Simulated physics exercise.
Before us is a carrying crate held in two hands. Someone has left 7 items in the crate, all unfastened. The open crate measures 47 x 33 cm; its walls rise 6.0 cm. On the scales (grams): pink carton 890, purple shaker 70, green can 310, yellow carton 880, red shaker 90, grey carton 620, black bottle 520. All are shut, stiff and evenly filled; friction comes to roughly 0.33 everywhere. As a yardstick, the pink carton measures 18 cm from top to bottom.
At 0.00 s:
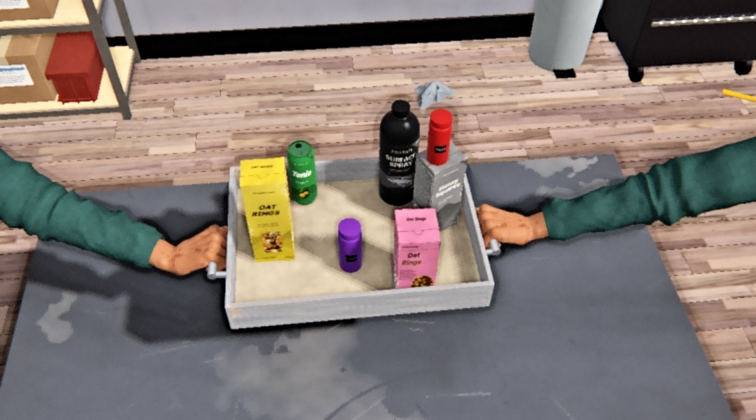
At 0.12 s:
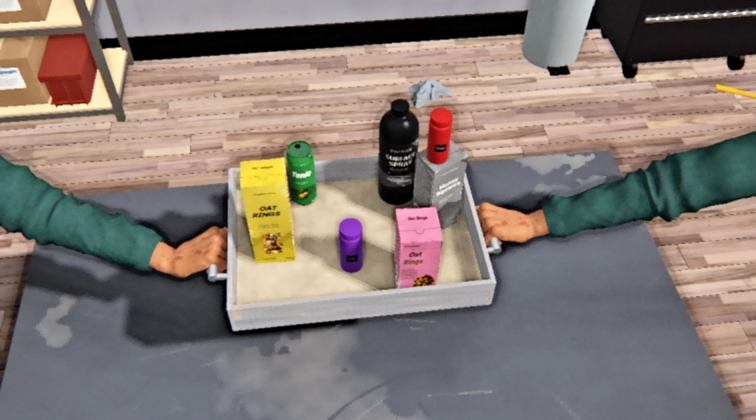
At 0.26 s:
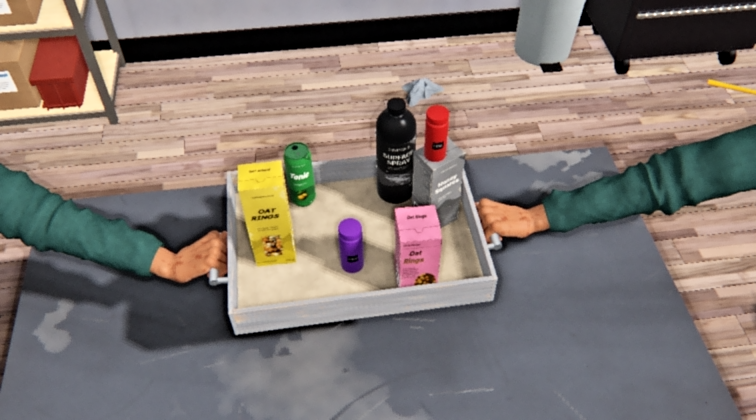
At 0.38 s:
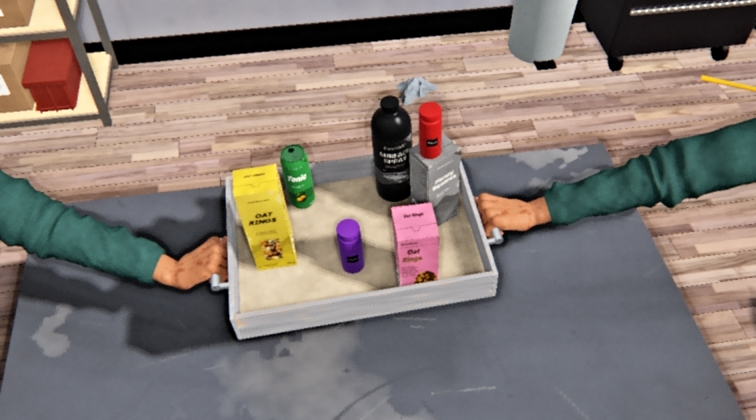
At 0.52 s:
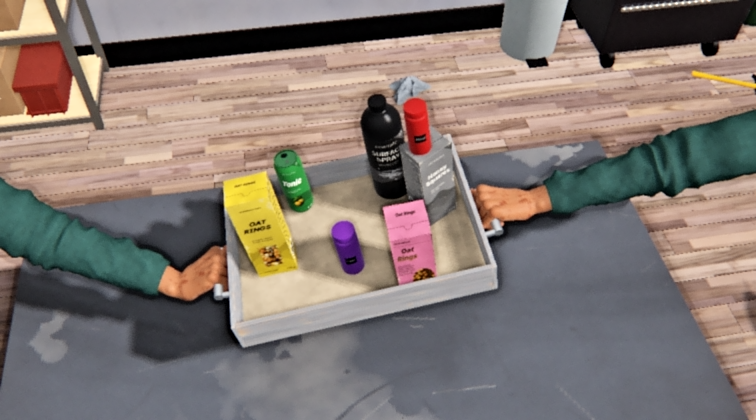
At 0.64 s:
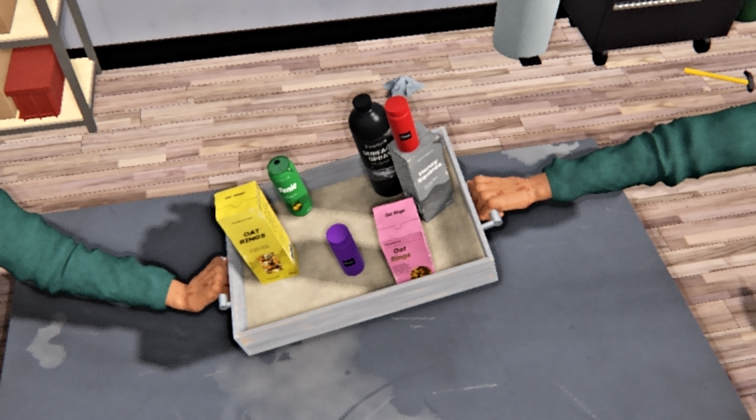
Workshop table, two hands gripping a crate of cartons, bottle, can and shakers, holding it level, then tilting its left side down.
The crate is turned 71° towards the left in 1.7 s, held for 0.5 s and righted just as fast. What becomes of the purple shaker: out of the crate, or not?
The purple shaker gets tipped out.
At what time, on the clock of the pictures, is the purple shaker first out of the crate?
Near 1.4 s.
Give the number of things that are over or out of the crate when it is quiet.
That comes to 7.
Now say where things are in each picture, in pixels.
Crate level; purple shaker (350, 246); pink carton (415, 257), in the first picture.
Crate level; yellow carton (269, 214); red shaker (439, 136), in the second picture.
Tip 1°, left side down; grey carton (437, 187); black bottle (396, 150), in the third picture.
Tip 4°, left side down; pink carton (416, 252); green can (298, 178), in the fourth picture.
Tip 9°, left side down; yellow carton (263, 228); red shaker (418, 127), in the fifth picture.
Tip 14°, left side down; purple shaker (346, 250); grey carton (423, 174), in the sixth picture.
By 1.24 s, tip 56°, left side down; yellow carton now out of the crate; purple shaker rocked 19° off its seat near (274, 331); black bottle rocked 25° off its seat.
By 1.74 s, tip 71°, left side down; pink carton, purple shaker, green can, red shaker, grey carton and black bottle now out of the crate.
By 2.94 s, tip 51°, left side down.
By 3.34 s, tip 21°, left side down.
When it is over (4.5 s), out of the crate, pink carton, purple shaker, green can, yellow carton, red shaker, grey carton and black bottle.
